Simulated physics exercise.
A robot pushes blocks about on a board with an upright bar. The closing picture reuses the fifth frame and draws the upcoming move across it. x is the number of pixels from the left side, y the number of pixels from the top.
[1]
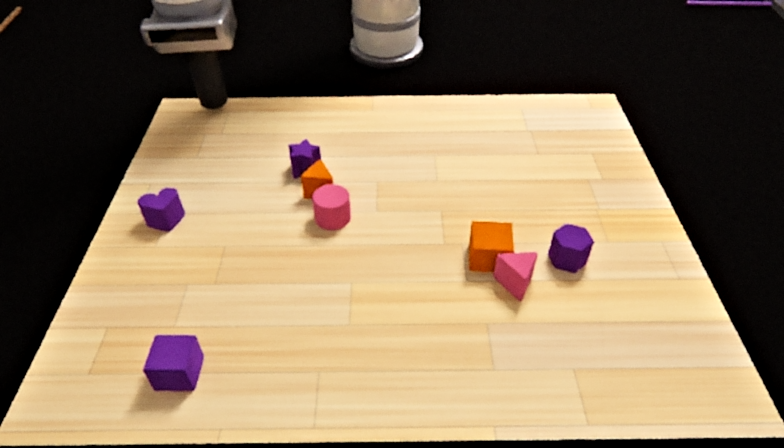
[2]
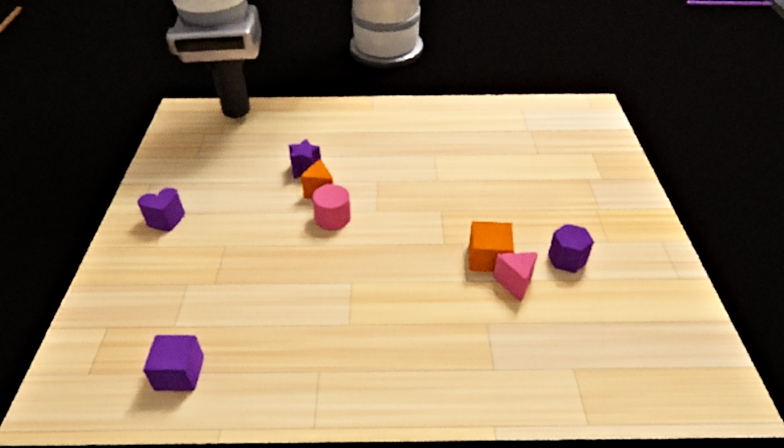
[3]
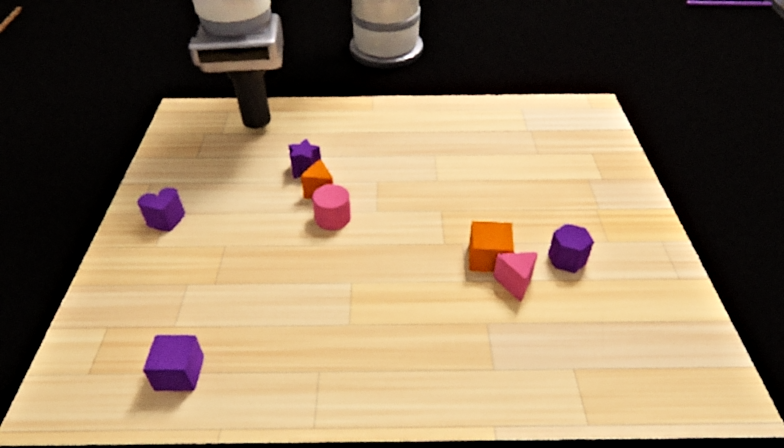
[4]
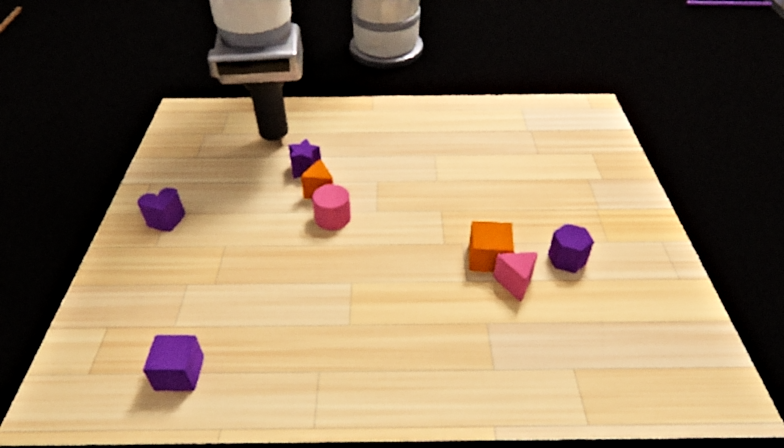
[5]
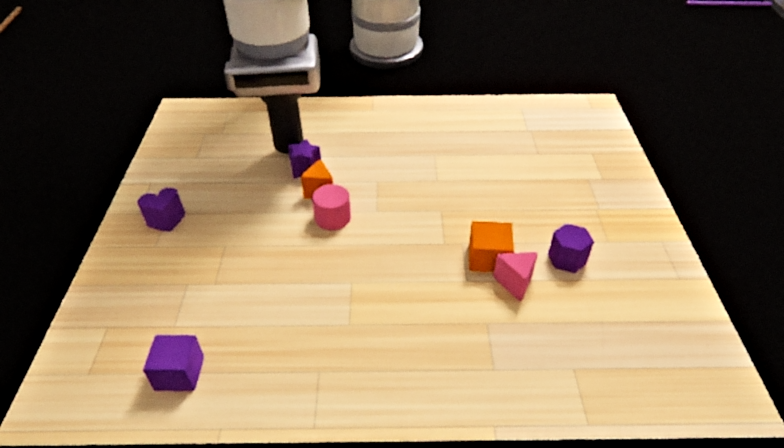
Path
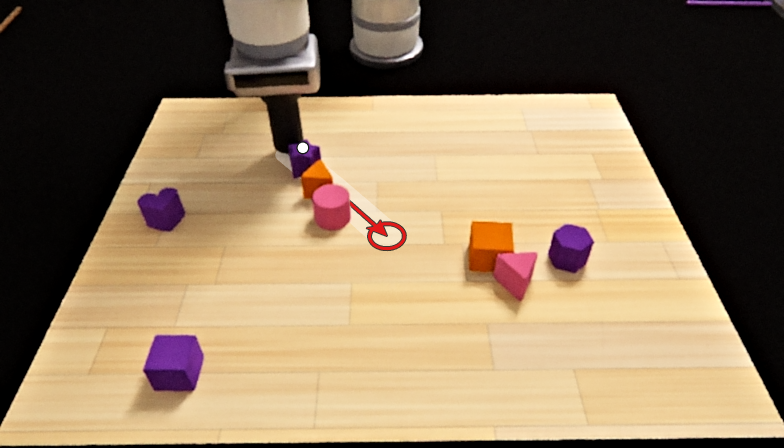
A robot arm with a dark upright bar works over a pale wooden board against a black background, seen from a fixed, raised view. A purple star, orange triangle and pink cylinder cluster left of the upper centre, with a purple heart and cube farther left and an orange cube, pink triangle and purple hexagonal block at right. The bar glides slightly right and downward to beside the star, while every block stays still.
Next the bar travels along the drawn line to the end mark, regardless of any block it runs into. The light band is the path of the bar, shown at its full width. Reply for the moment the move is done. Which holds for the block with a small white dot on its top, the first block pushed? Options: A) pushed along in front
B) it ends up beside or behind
My pick is A.
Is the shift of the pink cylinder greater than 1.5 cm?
That would be a yes.
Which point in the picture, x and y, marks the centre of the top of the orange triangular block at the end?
At (417, 249).
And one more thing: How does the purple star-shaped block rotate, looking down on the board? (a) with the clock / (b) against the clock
I'll go with b - against the clock.
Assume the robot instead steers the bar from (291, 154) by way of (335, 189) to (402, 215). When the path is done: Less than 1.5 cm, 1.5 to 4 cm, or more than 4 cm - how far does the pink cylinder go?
The move is medium, 1.5 to 4 cm.
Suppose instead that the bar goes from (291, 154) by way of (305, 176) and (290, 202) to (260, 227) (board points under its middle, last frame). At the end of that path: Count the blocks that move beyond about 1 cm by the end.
My prediction: No fewer than three blocks.
Drawn move, in a line from (291, 154) to (387, 236); the dot is on the purple star-shaped block.
The first path, step by step. One third of the way, bar at (320, 170); purple star-shaped block at (336, 169); orange triangular block at (343, 187), turned 40° clockwise; pink cylinder at (335, 211).
Two thirds of the way, bar at (352, 197); purple star-shaped block at (373, 196), turned 20° anticlockwise; orange triangular block at (378, 215), turned 45° clockwise; pink cylinder at (334, 212).
At the end, bar at (387, 228); purple star-shaped block at (412, 227), turned 20° anticlockwise; orange triangular block at (417, 249), turned 45° clockwise; pink cylinder at (334, 212).
